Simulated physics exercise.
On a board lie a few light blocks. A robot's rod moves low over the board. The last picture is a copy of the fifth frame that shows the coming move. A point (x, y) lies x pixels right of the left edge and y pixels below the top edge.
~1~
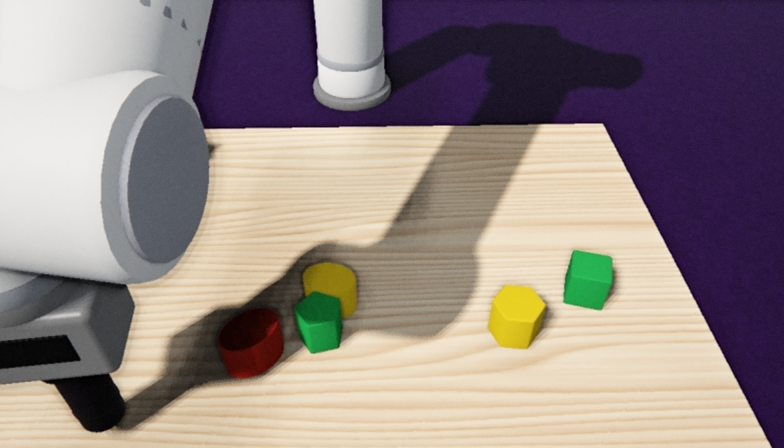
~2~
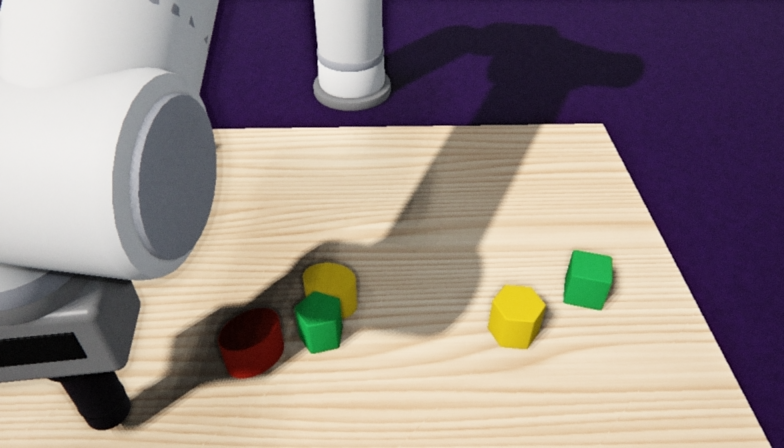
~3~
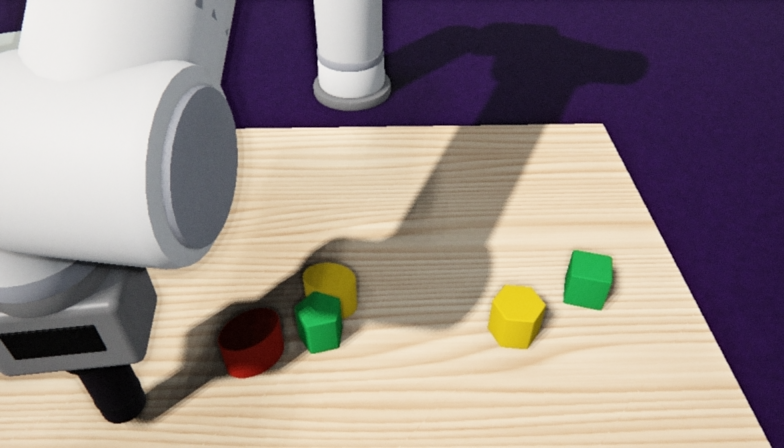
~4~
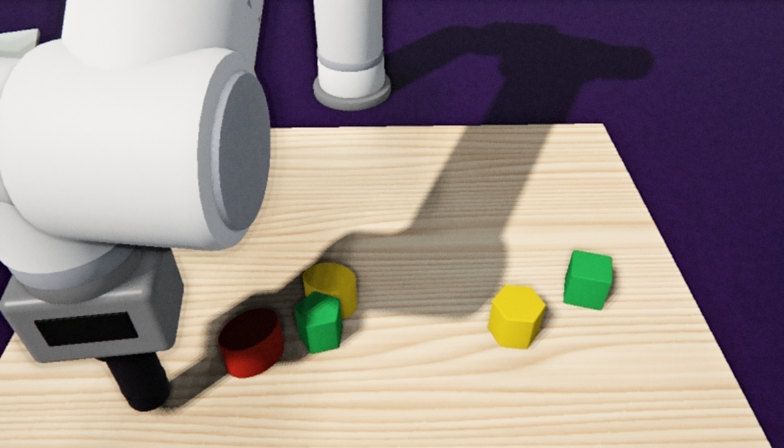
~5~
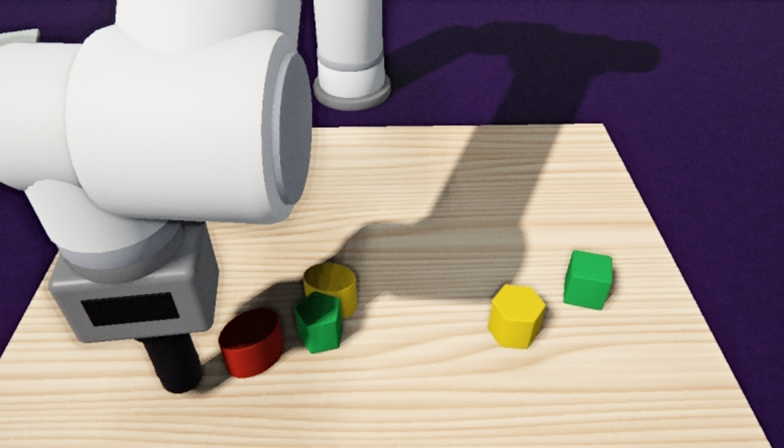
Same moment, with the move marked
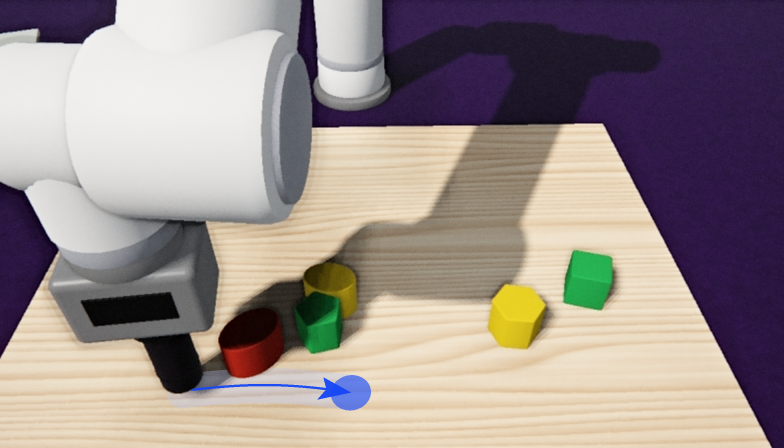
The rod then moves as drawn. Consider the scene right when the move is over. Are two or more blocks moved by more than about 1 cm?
No.
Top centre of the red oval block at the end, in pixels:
It is going to be at (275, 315).
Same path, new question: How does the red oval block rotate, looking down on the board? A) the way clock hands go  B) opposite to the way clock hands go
Correct choice: B.
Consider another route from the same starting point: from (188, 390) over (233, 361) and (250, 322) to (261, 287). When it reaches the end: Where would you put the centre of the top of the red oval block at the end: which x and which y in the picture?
Answer: (292, 293).
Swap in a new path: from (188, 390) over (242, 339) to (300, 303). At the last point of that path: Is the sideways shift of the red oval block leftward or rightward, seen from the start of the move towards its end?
Towards the right-hand side.
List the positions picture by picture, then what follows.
Rod's lower end (104, 415); red oval block (249, 328); green five-sided block (318, 308), in the first frame.
Rod (110, 412); blocks still, in the second frame.
Rod (125, 406); blocks still, in the third frame.
Rod (150, 395); blocks still, in the fourth frame.
Rod (183, 378); red oval block (249, 328); green five-sided block (318, 308), in the fifth frame.
Drawn move, from (188, 390) over (271, 385) to (351, 392).
On the path given first. One third of the way, rod (241, 373); red oval block (268, 319), turned 20° anticlockwise.
Two thirds of the way, rod (296, 374); red oval block (275, 315), turned 50° anticlockwise.
At the end, rod (350, 380); red oval block (275, 315), turned 50° anticlockwise; green five-sided block still.
